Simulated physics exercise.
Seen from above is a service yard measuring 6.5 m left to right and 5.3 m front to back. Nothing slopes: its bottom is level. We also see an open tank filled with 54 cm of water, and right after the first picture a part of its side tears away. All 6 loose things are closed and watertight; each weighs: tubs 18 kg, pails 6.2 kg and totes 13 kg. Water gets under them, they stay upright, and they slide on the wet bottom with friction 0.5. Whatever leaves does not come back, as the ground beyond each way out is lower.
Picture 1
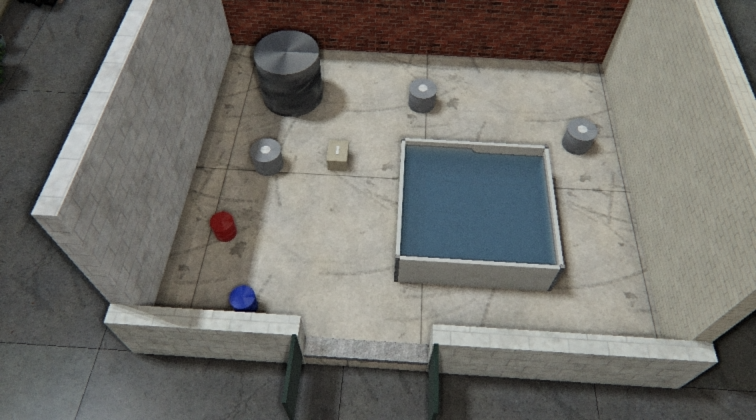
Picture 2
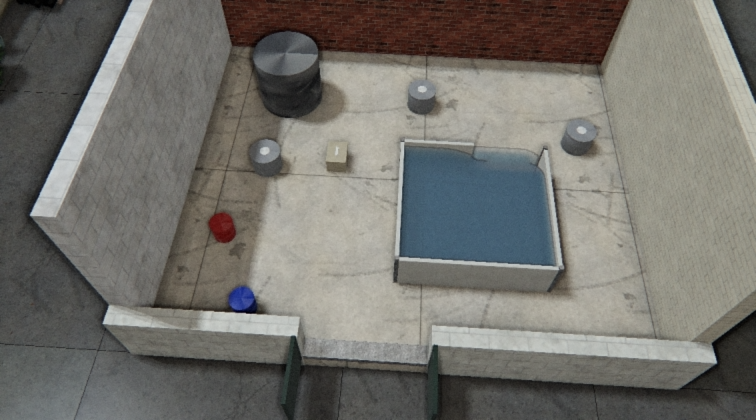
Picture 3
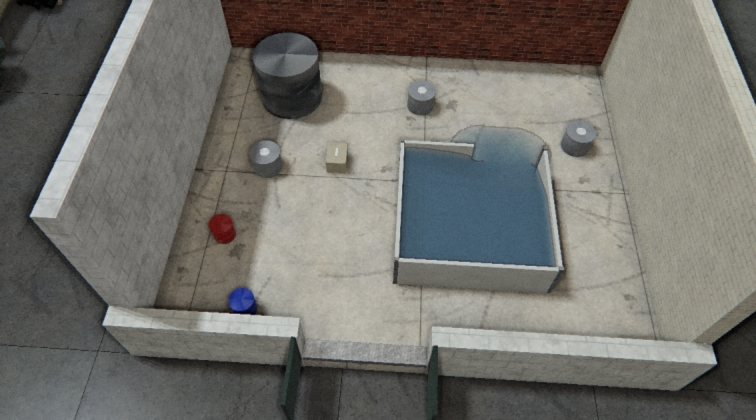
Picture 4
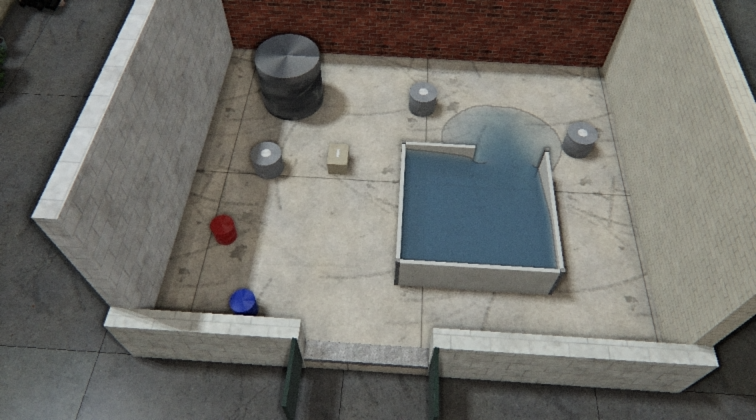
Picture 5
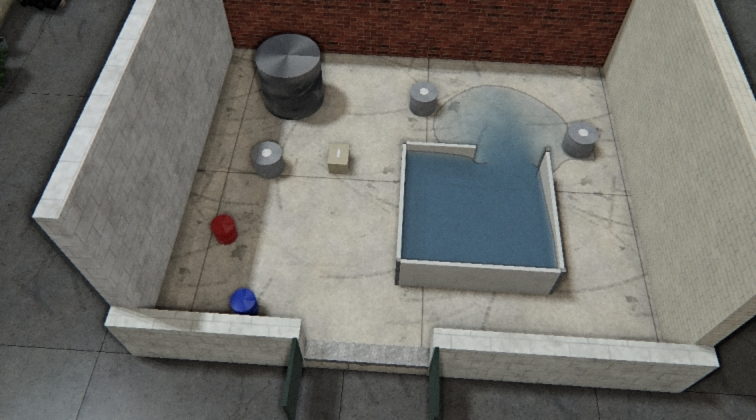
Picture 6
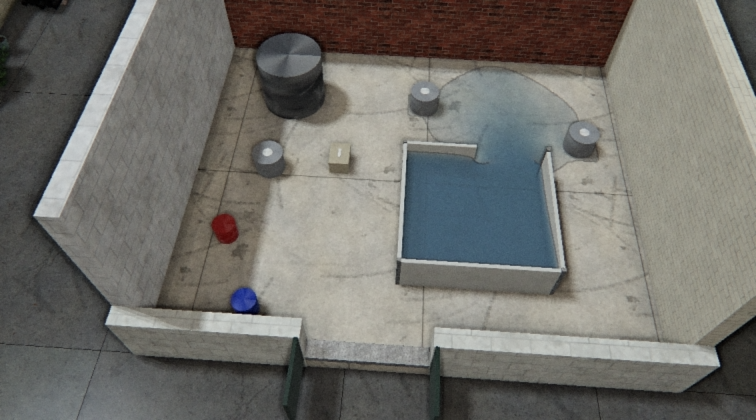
A walled yard with a pale, scuffed floor and a brick back wall is seen from above, with a gap between green gates at the front. A square tank of blue water sits right of centre, with grey cylinders around the yard, a small beige box, and red and blue pails at left. The tank's back side opens near its right corner and water spreads backward in a widening fan, while the objects stay put.
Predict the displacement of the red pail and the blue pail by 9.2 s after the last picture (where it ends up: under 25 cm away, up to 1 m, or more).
Once settled, the red pail sits nearly where it was and the blue pail lies a bit from the start.
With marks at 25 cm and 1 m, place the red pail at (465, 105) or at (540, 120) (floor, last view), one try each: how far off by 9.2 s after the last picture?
Respectively: It is shoved a long way; it is shoved a long way.
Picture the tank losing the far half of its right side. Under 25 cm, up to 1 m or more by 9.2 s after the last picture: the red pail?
After that, the red pail hardly moves.
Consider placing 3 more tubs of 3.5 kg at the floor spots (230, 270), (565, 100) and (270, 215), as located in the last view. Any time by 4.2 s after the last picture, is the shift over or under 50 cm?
Going one by one: Not far enough, too far, not far enough.
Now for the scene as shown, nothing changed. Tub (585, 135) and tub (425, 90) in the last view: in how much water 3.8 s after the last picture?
Close to 5 and 5 centimetres.
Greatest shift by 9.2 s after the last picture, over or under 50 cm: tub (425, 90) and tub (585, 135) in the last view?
First one stayed inside, second one went too far.
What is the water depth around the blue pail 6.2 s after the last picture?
1 cm or so.
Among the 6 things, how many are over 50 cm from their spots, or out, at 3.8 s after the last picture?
The answer is 1.
Then, 1.2 s after the last picture the red pail is near (223, 224), 0.0 m from its start, aground; the blue pail is near (244, 299), 0.0 m from its start, aground; 0 of 6 are out; 0 afloat.
Then, 3.8 s after the last picture the red pail is near (223, 224), 0.0 m from its start, aground; the blue pail is near (244, 299), 0.0 m from its start, aground; 0 of 6 are out; 0 afloat.
Then, 6.2 s after the last picture the red pail is near (223, 224), 0.0 m from its start, aground; the blue pail is near (244, 299), 0.0 m from its start, aground; 0 of 6 are out; 0 afloat.
Then, 9.2 s after the last picture the red pail is near (223, 224), 0.0 m from its start, aground; the blue pail is near (232, 267), 0.5 m from its start, afloat; 0 of 6 are out; 1 afloat.
